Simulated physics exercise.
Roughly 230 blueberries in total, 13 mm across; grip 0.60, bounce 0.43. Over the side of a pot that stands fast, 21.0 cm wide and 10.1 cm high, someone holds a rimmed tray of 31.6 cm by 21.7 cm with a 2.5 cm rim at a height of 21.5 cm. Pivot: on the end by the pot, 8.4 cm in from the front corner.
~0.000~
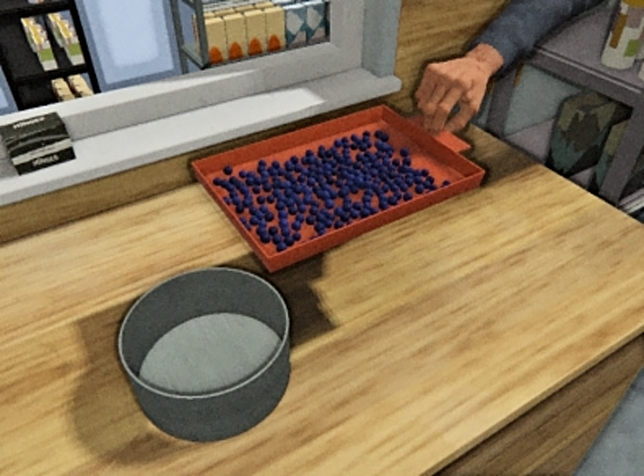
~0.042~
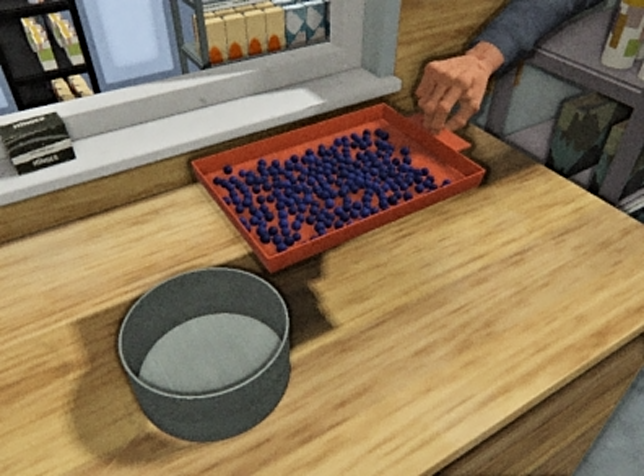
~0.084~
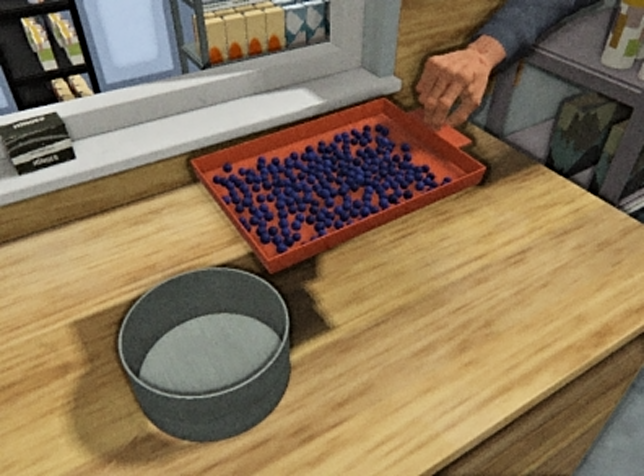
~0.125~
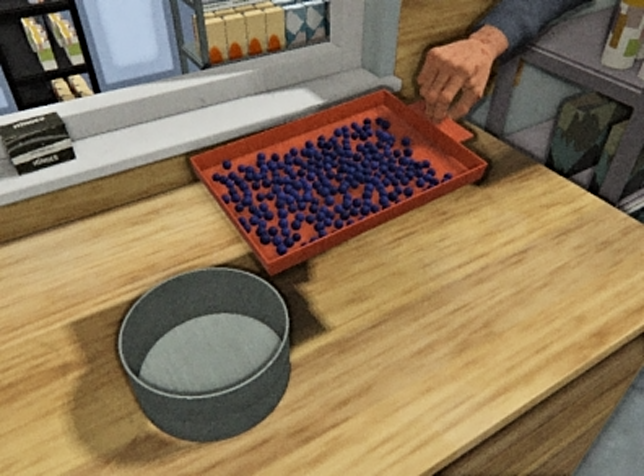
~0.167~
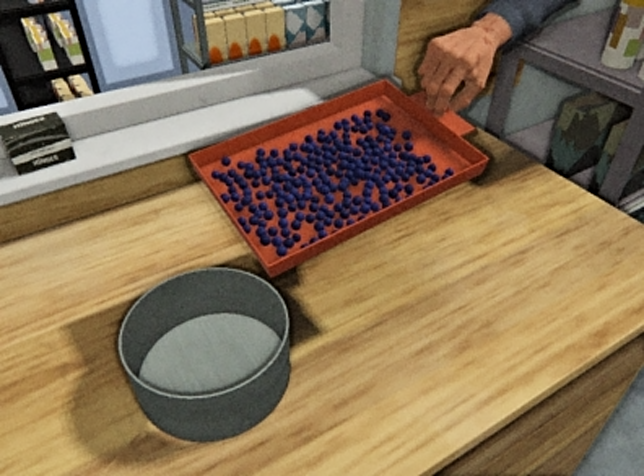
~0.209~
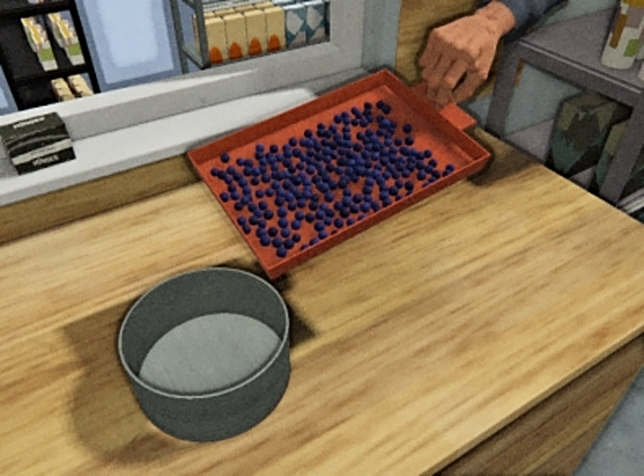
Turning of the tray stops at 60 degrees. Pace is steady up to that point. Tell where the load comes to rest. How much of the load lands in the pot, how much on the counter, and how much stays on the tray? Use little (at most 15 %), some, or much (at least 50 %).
Pot - little, counter - little, left on the tray - much.
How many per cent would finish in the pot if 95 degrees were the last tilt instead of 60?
Roughly 50 percent.
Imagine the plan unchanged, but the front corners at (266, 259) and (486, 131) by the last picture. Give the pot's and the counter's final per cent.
Split: Pot = 5, counter = 0.
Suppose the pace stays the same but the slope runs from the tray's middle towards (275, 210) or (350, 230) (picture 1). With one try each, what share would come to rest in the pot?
Estimate: Some 5 % and some 0 % respectively.
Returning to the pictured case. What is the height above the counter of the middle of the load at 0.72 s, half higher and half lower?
Roughly 28 cm.
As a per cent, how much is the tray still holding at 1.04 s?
Close to 95 in a hundred parts of the load.
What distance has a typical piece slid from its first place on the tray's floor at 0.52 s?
Displacement on the tray: About 3 cm.
After 0.52 s, tilt 36 degrees; the tray holds 100 %, the pot 0 %.
Then, at 0.72 s, tilt 51 degrees; the tray holds 100 %, the pot 0 %.
After 1.04 s, tilt 60 degrees; the tray holds 95 %, the pot 0 %.
By 1.8 s all is still; pot 5 %, counter 0 %, tray 95 %.
